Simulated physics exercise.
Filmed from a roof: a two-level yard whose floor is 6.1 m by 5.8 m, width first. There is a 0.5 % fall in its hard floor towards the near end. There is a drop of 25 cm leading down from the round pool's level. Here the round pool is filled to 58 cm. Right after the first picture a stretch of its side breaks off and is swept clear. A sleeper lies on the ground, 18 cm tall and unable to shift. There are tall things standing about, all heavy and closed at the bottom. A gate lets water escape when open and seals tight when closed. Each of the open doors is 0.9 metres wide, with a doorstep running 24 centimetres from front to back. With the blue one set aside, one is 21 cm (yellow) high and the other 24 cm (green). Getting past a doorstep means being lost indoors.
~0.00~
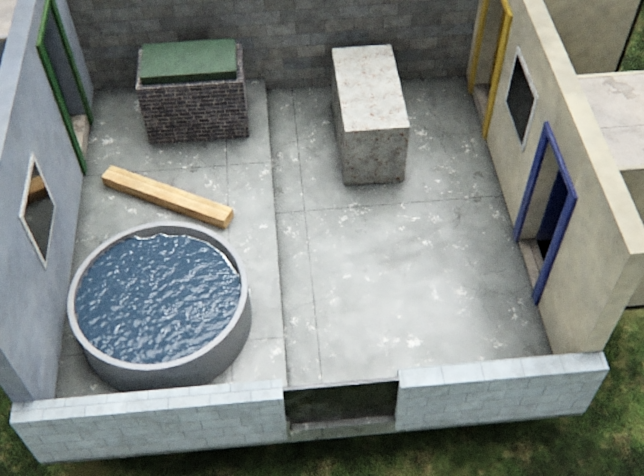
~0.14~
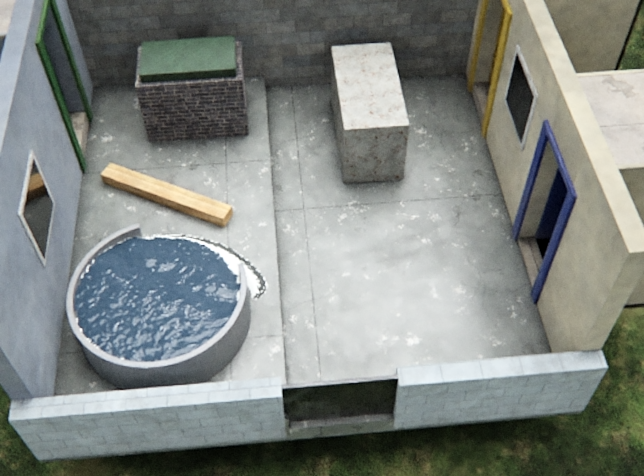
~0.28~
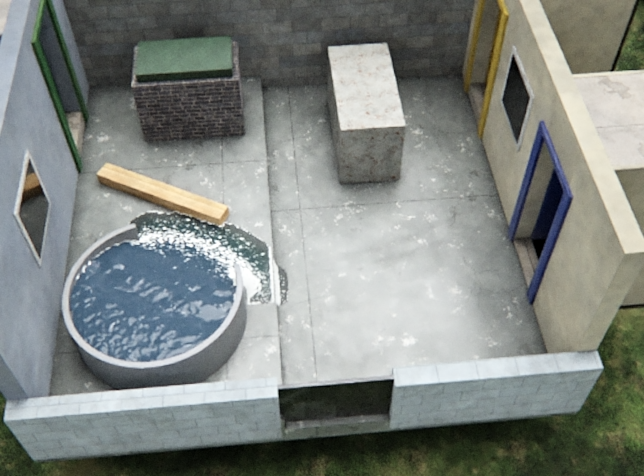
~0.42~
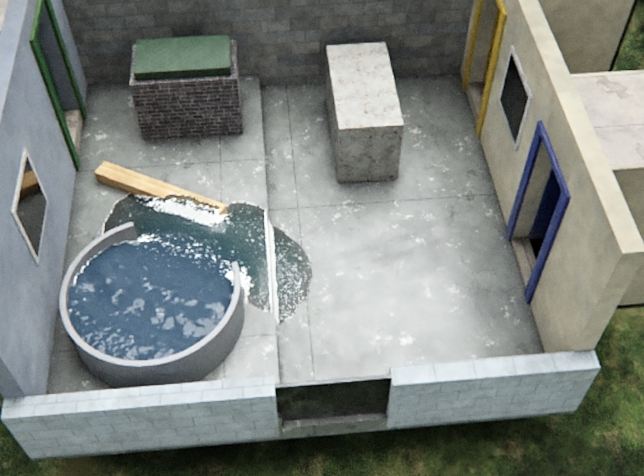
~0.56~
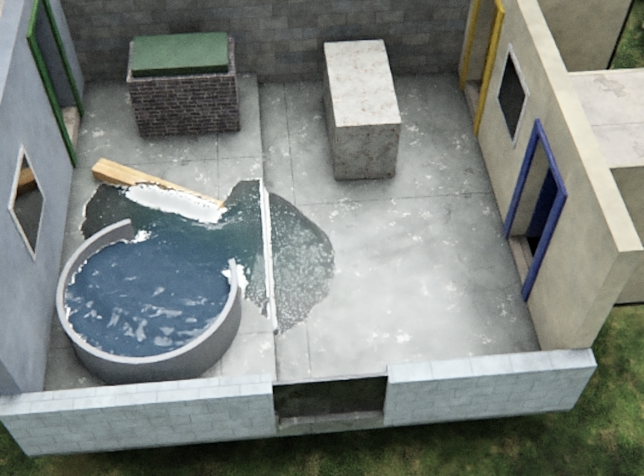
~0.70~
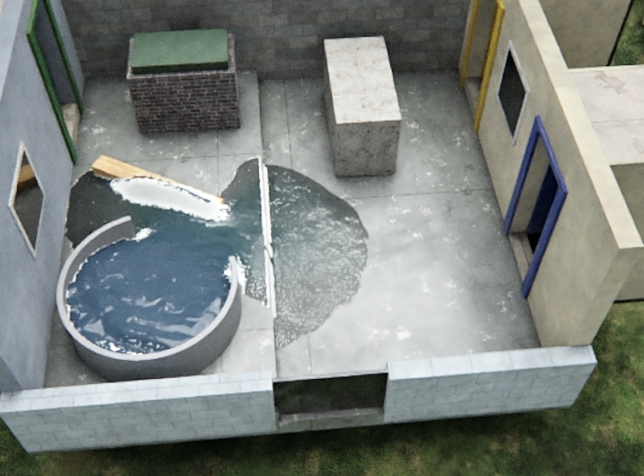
A round grey pool of blue water stands at the near left of a walled, two-level concrete yard, seen from high above. Behind it lie a pale timber beam, a green-topped brick block and a pale stone block, with a green doorway left and yellow and blue ones right. The pool's far side breaks open and water pours out, spreading around the beam and rightward over the step, while the view drifts slightly.
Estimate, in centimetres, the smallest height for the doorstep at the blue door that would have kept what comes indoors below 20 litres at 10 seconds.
I would say 6.5 cm.
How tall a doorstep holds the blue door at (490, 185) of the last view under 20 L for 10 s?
Minimum: Close to 18 cm.
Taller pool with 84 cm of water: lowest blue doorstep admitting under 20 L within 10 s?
I'd say close to 10.5 cm.
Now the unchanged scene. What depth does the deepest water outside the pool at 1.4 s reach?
Max depth: About 38 cm.
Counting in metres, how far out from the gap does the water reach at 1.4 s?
Around 4.0 m from the gap.
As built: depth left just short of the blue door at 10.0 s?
It works out to about 8.0 centimetres deep.
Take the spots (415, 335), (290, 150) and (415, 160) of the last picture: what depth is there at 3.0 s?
Depths of roughly 0 cm, 5 cm and 1 cm, in that order.
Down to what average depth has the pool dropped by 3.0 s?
Around 16 cm deep on average.
After 1.4 s water covers 40 % of the floor, deepest (38 cm) near (212, 219); it has not reached the blue door.
After 3.0 s water covers 65 % of the floor, deepest (24 cm) near (267, 80); 10 cm at the blue door, 1 litre in over its 6 cm doorstep.
After 10.0 s water covers 90 % of the floor, deepest (15 cm) near (291, 402); 8 cm at the blue door, 20 litres in over its 6 cm doorstep.
At the blue door as built, the water arrived by 2.3 s and peaked near 10 cm at 3.0 s.
Run again over the same 10 s with other heights there, 26 litres in over 5.5 cm, 7 litres over 7.5 cm. The limit of 20 litres is kept from about 6.5 cm up.
